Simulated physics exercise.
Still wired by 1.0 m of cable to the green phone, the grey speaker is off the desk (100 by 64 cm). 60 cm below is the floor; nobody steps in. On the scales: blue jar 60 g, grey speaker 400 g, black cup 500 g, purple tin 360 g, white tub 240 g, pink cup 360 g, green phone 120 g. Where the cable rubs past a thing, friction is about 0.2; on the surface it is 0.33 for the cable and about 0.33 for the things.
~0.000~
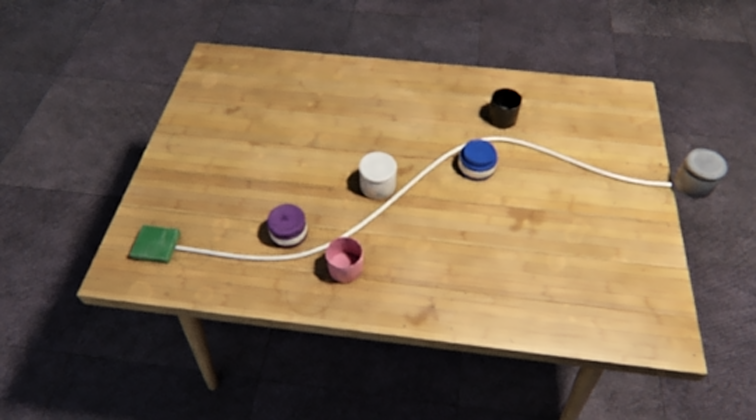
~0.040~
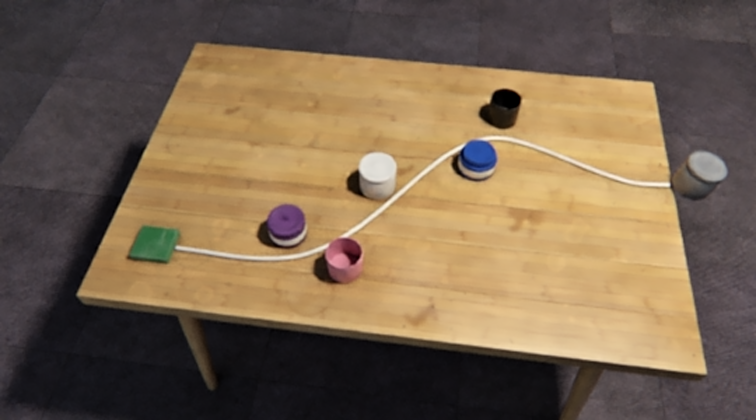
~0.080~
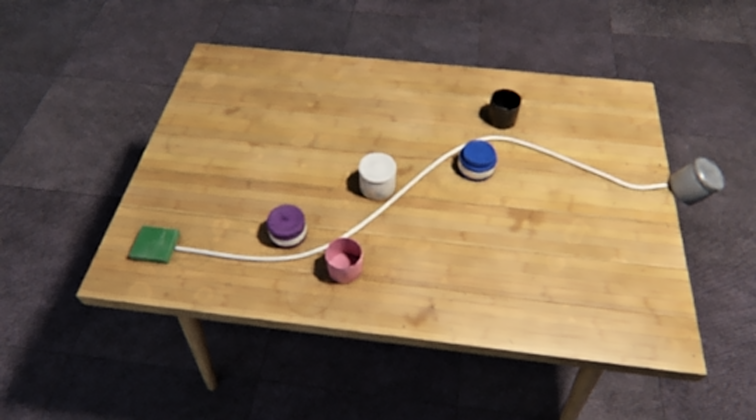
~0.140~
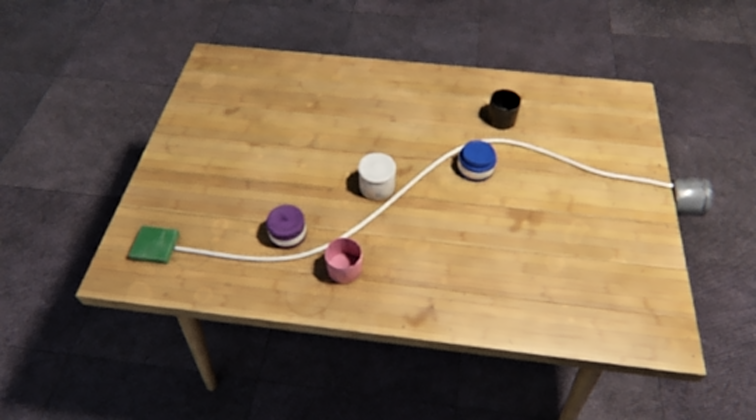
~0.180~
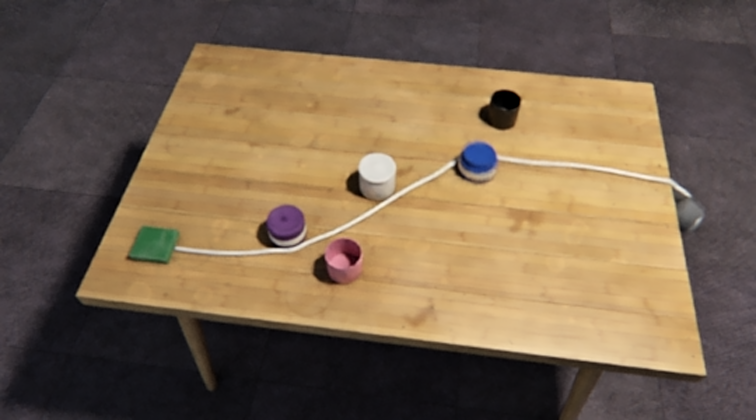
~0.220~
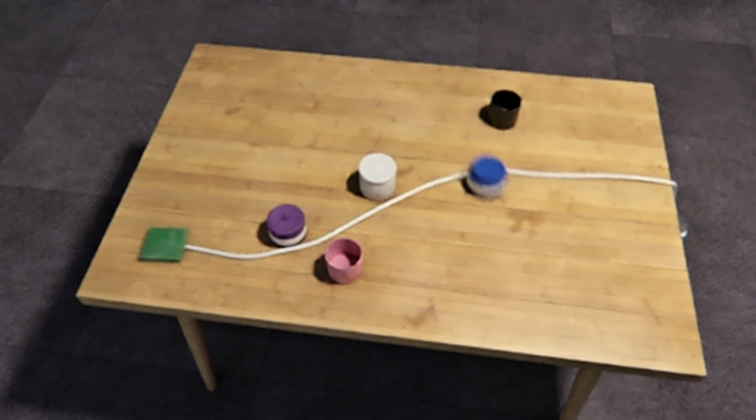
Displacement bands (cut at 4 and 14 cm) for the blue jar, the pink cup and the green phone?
One by one: The blue jar goes a great distance; the pink cup goes a fair distance; the green phone goes a great distance.
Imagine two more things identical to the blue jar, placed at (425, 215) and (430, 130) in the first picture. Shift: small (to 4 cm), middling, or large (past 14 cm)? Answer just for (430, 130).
There: Small.
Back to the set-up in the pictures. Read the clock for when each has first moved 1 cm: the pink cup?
For the pink cup, around 0.46 seconds.
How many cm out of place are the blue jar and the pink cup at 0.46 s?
Blue jar roughly 35 cm, pink cup roughly 2 cm.
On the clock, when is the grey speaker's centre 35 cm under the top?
About: 0.40 s.
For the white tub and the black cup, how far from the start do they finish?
Final offset from start: White tub = 0 cm, black cup = 0 cm.
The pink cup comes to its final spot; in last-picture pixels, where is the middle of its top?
It comes to rest at about (408, 266).
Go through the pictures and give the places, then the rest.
In the first picture, blue jar (480, 151); pink cup (344, 252); green phone (154, 241); cable runs through (618, 177) (519, 142) (427, 170) (239, 257).
In the second picture, grey speaker (706, 165); cable runs through (616, 178) (427, 170) (239, 257).
In the third picture, grey speaker (697, 182); cable runs through (614, 180) (427, 171) (239, 257).
In the fourth picture, grey speaker (688, 198); cable runs through (618, 177) (427, 171) (238, 257).
In the fifth picture, grey speaker (678, 212); cable runs through (643, 177) (439, 172) (240, 253).
In the sixth picture, blue jar (489, 168); pink cup (344, 253); green phone (163, 242); cable runs through (665, 182) (560, 176) (452, 178) (353, 223) (249, 257).
After 0.5 s, the cable's tail end at (325, 256); blue jar 37 cm off its start, green phone 27 cm off its start, pink cup 1 cm off its start.
After 0.7 s, the cable's tail end at (425, 232); blue jar over the edge, green phone 43 cm off its start, pink cup 11 cm off its start.
After 1.0 s, the cable's tail end at (444, 223); blue jar over the edge, green phone 47 cm off its start at (424, 219), pink cup 11 cm off its start at (408, 266).
After 1.2 s, the cable's tail end at (444, 223); blue jar over the edge, green phone 47 cm off its start, pink cup 11 cm off its start.
After 2.4 s, the cable's tail end at (444, 223); blue jar over the edge, green phone 47 cm off its start at (424, 219), pink cup 11 cm off its start at (408, 266), grey speaker over the edge.
